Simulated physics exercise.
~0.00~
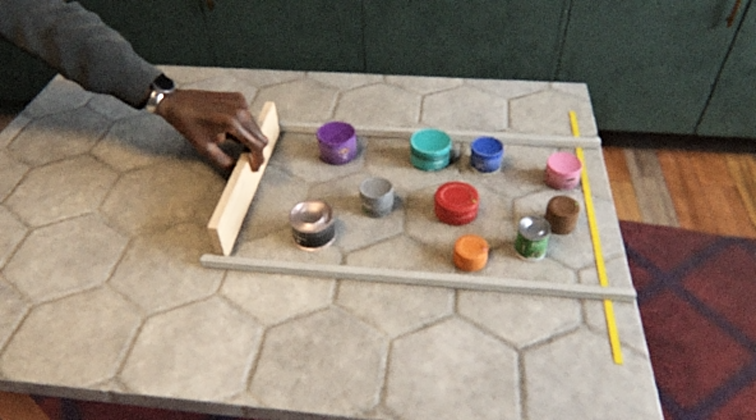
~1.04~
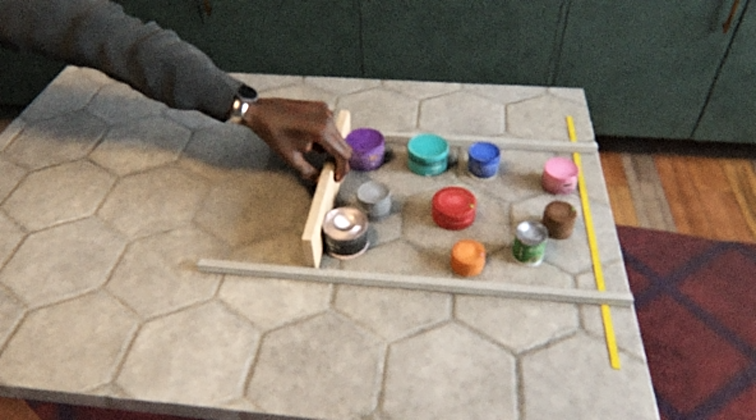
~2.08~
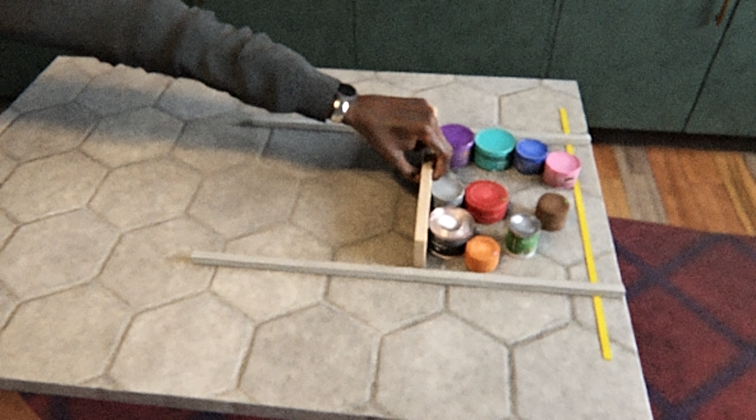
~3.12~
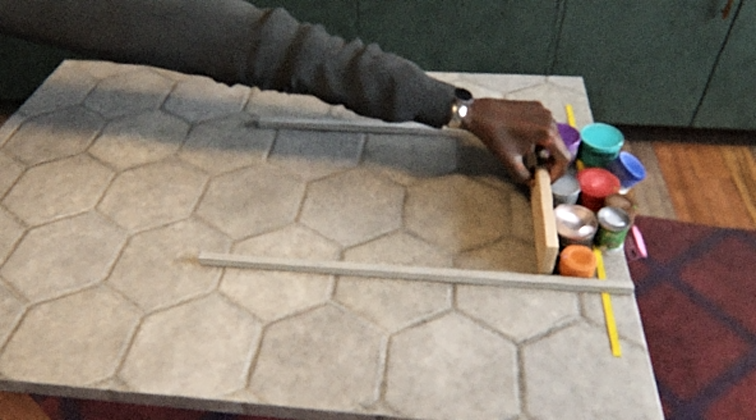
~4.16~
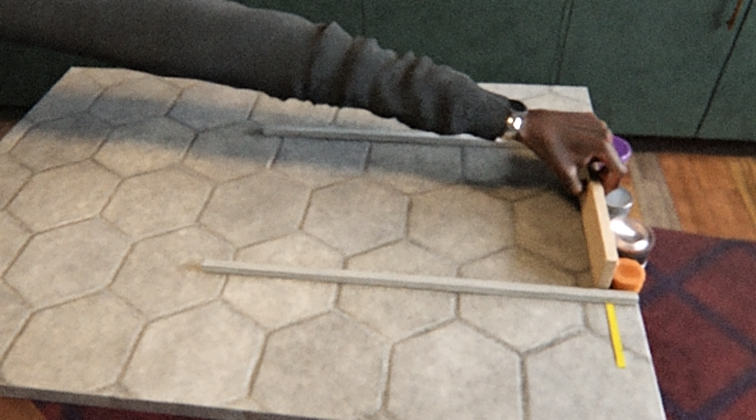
The footage shows a hand sliding an upright wooden board rightward between two rails on a tiled table, bunching small colourful tubs and tins together and pushing them toward the edge, until most have gone over and only a few, including purple and orange ones, remain beside the board.
